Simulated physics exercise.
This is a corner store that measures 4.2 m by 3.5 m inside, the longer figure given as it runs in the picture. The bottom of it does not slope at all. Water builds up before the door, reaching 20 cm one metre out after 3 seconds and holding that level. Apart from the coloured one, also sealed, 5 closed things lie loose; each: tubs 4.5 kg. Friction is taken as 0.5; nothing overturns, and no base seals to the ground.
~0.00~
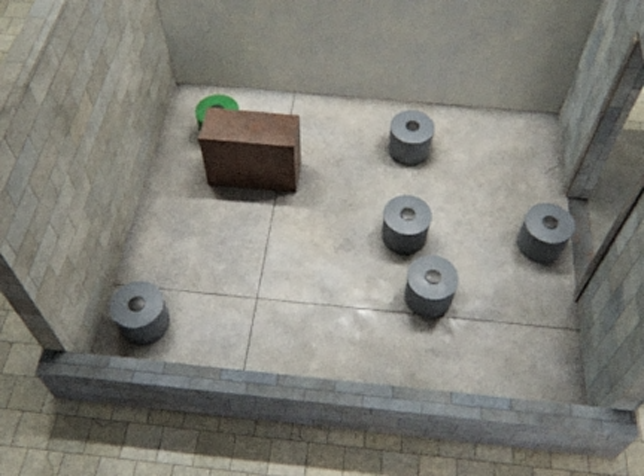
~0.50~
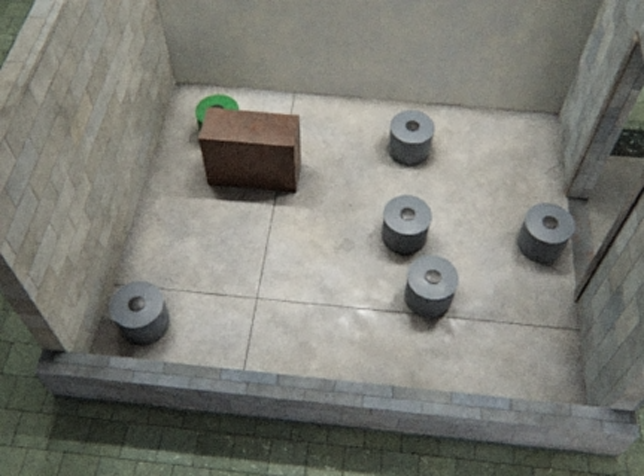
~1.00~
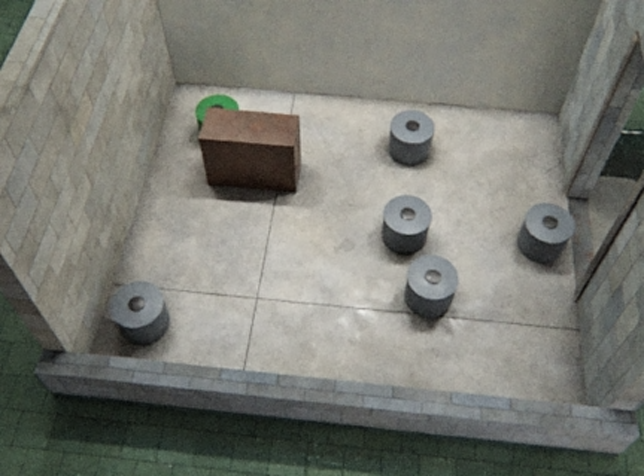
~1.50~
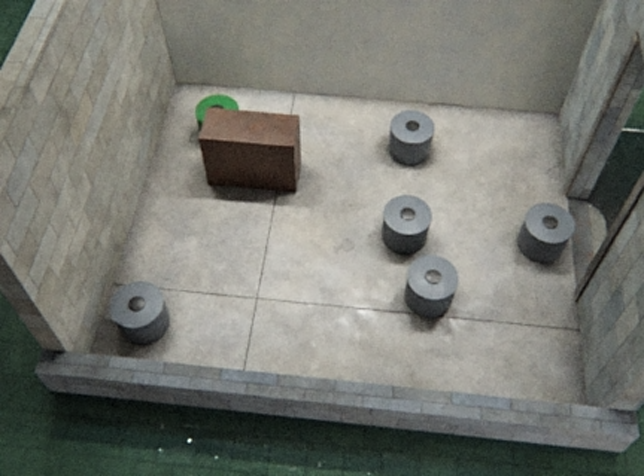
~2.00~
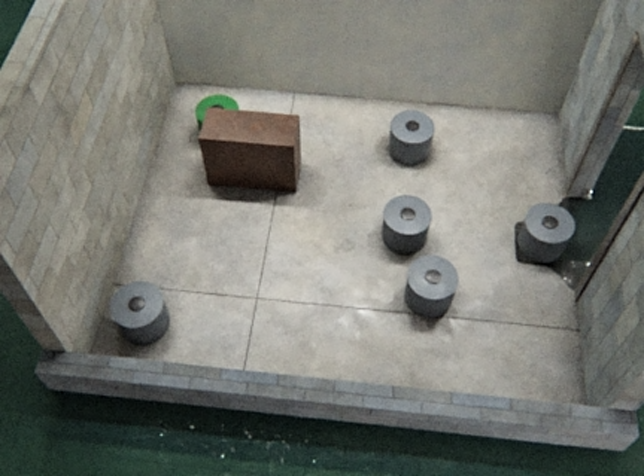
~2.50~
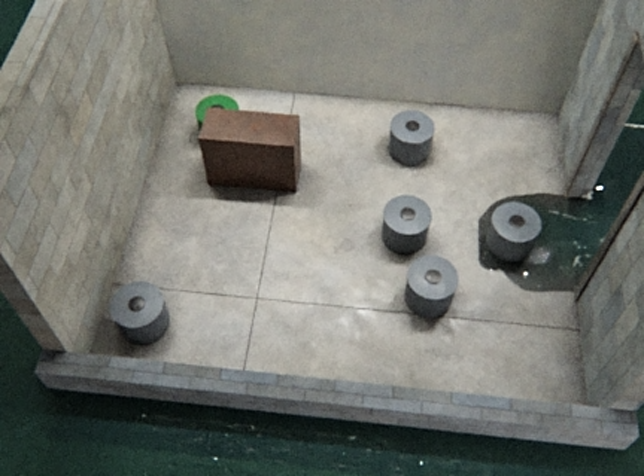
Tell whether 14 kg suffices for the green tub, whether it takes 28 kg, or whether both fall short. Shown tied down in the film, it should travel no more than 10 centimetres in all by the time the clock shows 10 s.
Only the upper figure is adequate.
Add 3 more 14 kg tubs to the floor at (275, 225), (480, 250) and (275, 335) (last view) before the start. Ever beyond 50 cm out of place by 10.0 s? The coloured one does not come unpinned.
Taking them in order, the first is inside the line, the second beyond the line and the third inside the line.
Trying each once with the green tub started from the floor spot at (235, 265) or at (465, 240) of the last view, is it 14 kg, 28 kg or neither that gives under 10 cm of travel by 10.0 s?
The big mass is needed; the big mass is needed.
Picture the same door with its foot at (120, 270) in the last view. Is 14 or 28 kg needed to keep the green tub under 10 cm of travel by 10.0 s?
The light one suffices.
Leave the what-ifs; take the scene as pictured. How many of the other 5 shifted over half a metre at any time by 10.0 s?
By my tally, 4.
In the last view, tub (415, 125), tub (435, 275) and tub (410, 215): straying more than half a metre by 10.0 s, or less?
Taking them in order: Beyond the mark, beyond the mark and beyond the mark.
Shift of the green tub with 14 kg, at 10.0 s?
20 cm.
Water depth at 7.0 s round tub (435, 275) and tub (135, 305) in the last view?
I'd estimate 9 cm for the first and 10 cm for the second.
After 3.5 s the green tub would be 0 cm from its start with 14 kg and 0 cm from its start with 28 kg; 0 cm of water round it then.
After 4.5 s the green tub would be 0 cm from its start with 14 kg and 0 cm from its start with 28 kg; 0 cm of water round it then.
After 7.0 s the green tub would be 1 cm from its start with 14 kg and 0 cm from its start with 28 kg; 5 cm of water round it then.
After 10.0 s the green tub would be 17 cm from its start with 14 kg and 0 cm from its start with 28 kg; 11 cm of water round it then.
